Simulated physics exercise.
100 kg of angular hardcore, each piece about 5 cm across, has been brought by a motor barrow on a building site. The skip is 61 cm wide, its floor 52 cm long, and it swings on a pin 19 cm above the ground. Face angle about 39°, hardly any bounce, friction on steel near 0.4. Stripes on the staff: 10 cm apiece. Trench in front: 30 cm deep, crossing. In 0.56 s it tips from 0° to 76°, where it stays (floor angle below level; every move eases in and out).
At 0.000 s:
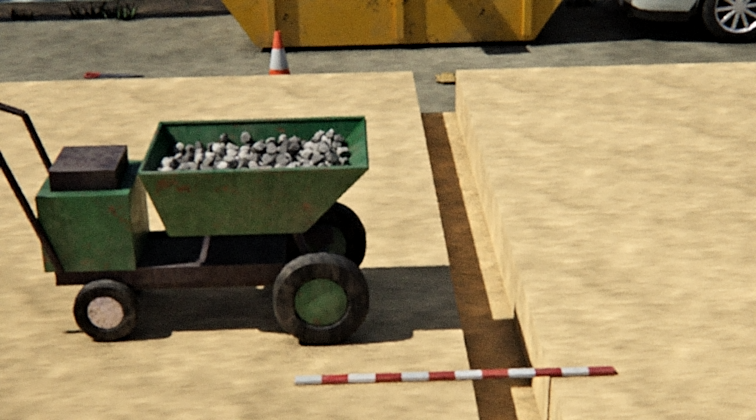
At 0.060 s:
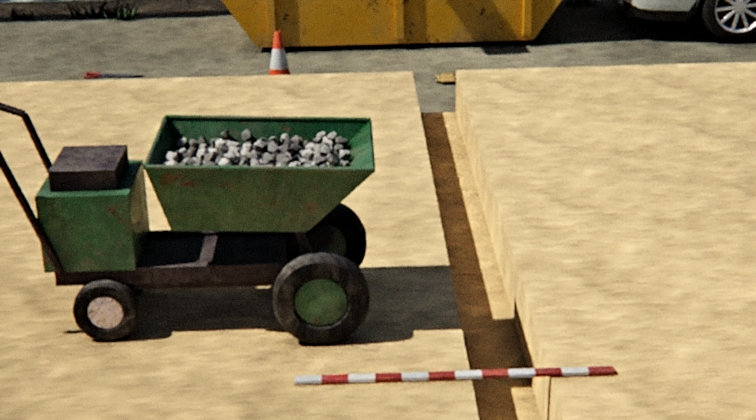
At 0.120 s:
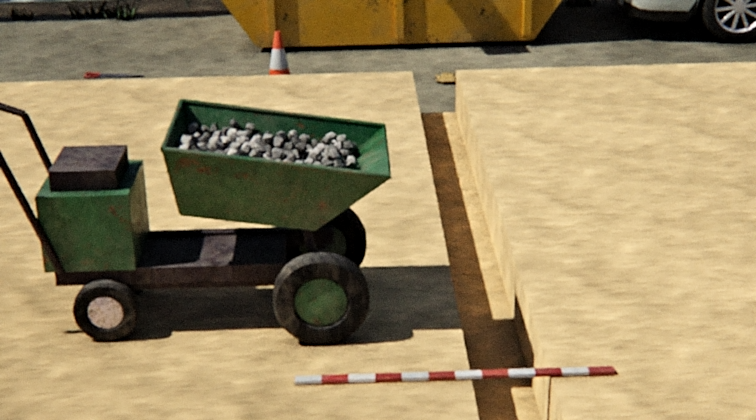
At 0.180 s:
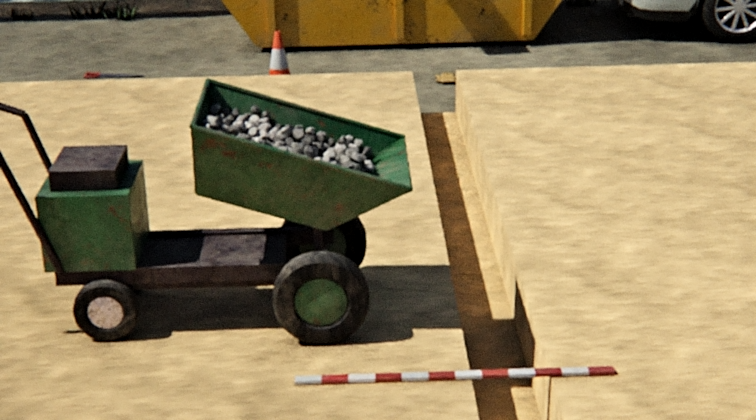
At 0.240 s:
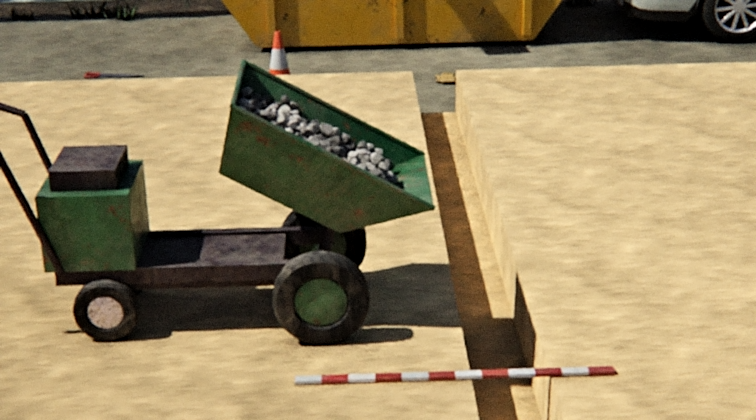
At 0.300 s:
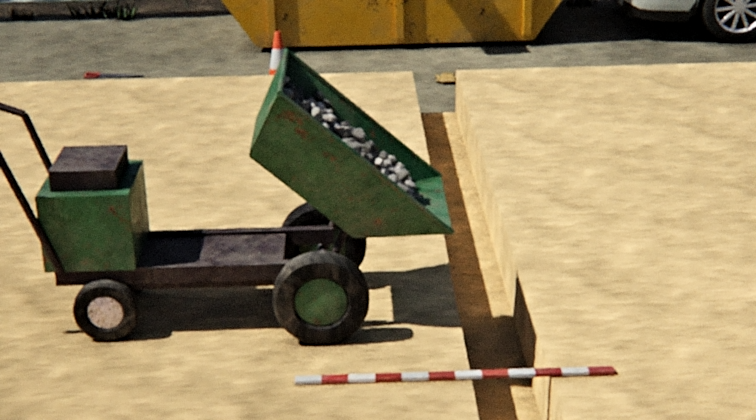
To begin with, a green motor barrow stands on sandy ground beside a narrow trench, its skip level and loaded with grey stones. The skip then tilts forward to the right, its rear rising steadily while the stones shift toward the lowering lip, until it leans steeply with the load still inside.
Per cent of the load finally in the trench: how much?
Approx. 63 %.
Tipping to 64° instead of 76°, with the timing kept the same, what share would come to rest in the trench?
Roughly 55%.
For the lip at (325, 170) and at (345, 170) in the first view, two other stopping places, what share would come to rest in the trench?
About 80 per cent from the first spot, about 80 from the second.
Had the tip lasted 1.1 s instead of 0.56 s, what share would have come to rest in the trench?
Then some 90 per cent would.
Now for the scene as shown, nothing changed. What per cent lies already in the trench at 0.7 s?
Roughly 40% by that time.
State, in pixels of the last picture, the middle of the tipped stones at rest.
In the last view, about (516, 340).
After 0.4 s the floor is at 64°; 100 % in the skip; the foremost stones are at (457, 246).
After 0.7 s the floor is at 76°; 52 % in the skip, 40 % in the trench, 7 % past the trench; the foremost stones are at (551, 304).
After 1.0 s the floor is at 76°; 2 % in the skip, 61 % in the trench, 38 % past the trench; the foremost stones are past the picture's edge.
After 3.0 s the floor is at 76°; 0 % in the skip, 63 % in the trench, 37 % past the trench; the foremost stones are past the picture's edge.
